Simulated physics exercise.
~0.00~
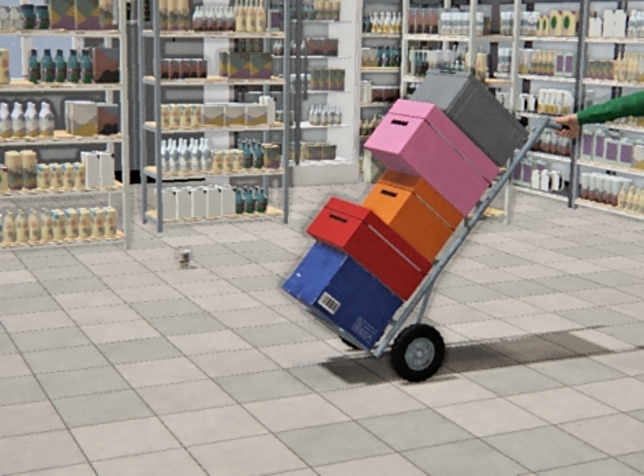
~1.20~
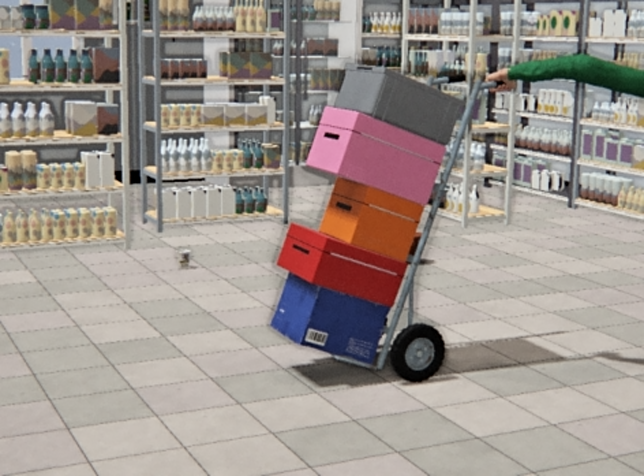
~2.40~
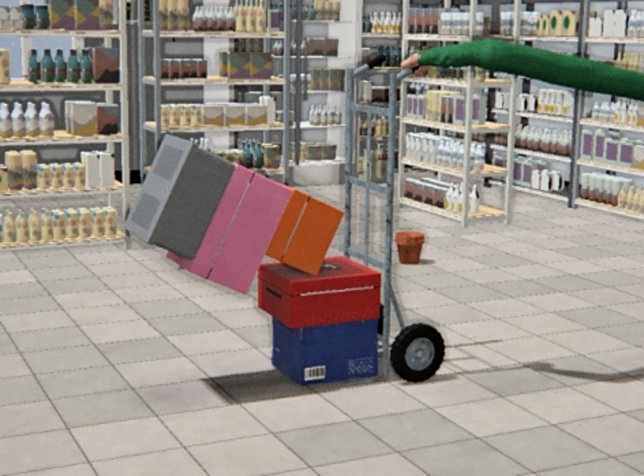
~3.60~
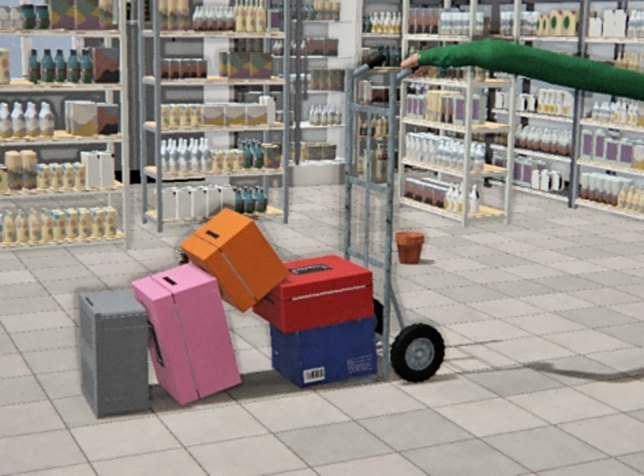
To begin with, a green-sleeved arm holds a sack truck tilted back toward the right in a shop aisle, loaded with a blue box, a red toolbox, an orange toolbox, a pink toolbox and a grey tote on top. The arm swings the truck toward upright, and the stack turns with it. Once the truck stands upright, the top three items pitch over together to the left. The grey tote and pink toolbox drop to the floor, while the orange toolbox ends tipped over, leaning between the pink and red ones. The blue and red boxes stay stacked on the truck.
